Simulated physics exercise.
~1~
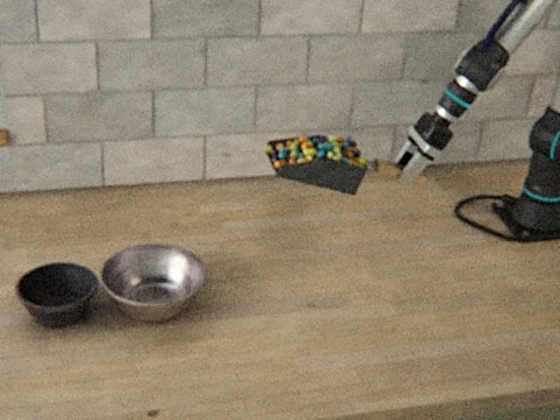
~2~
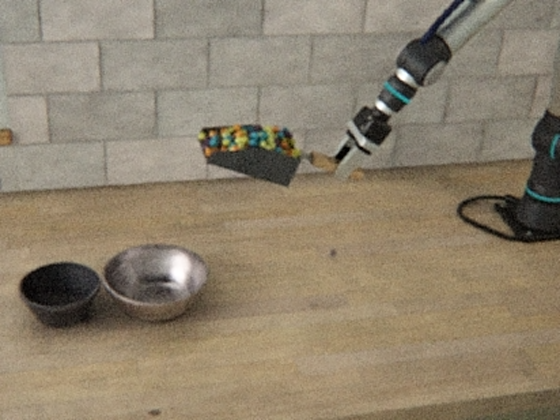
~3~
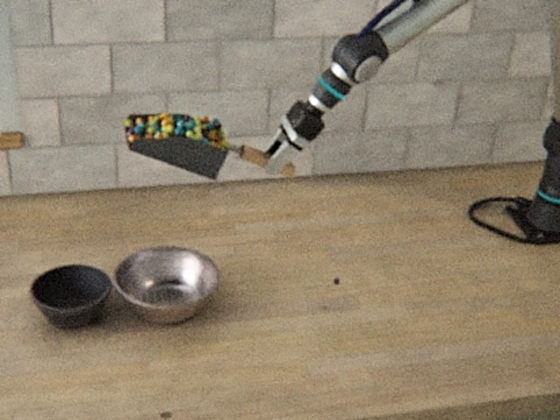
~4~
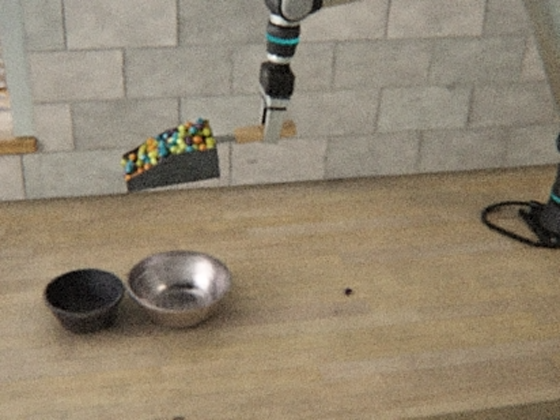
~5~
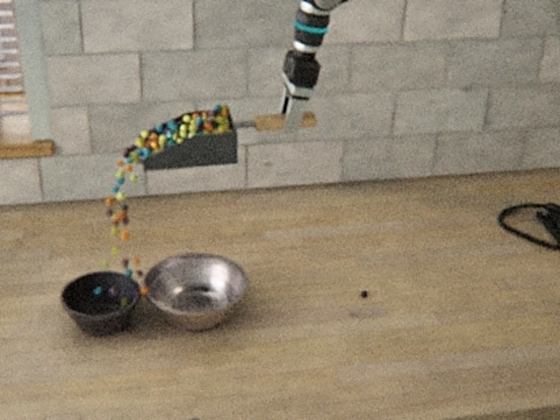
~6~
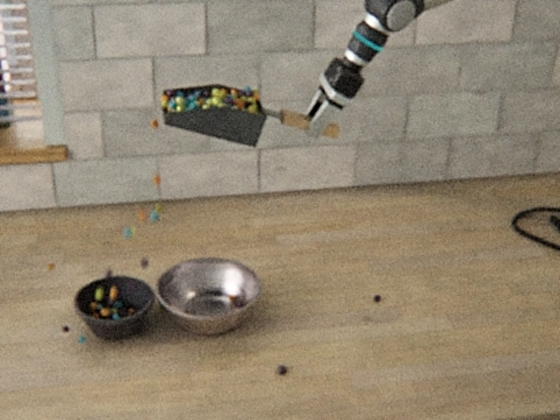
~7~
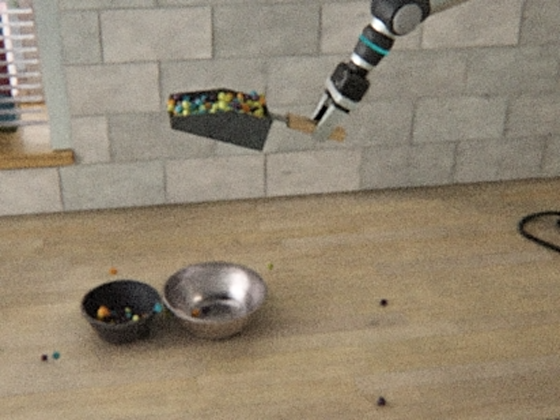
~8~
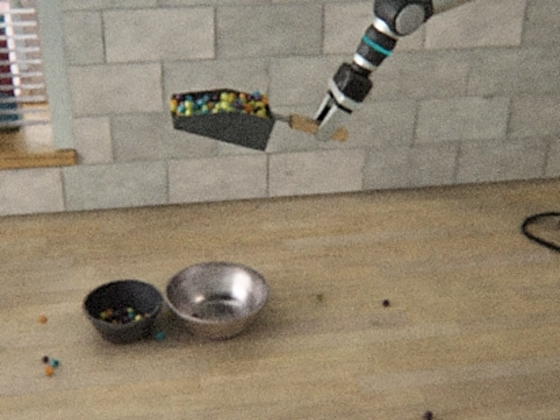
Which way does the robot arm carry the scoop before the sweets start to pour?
It carries the scoop to the left, towards the two bowls.
A robot arm carries a loaded scoop left, pours some sweets mostly into the dark bowl, and stops.
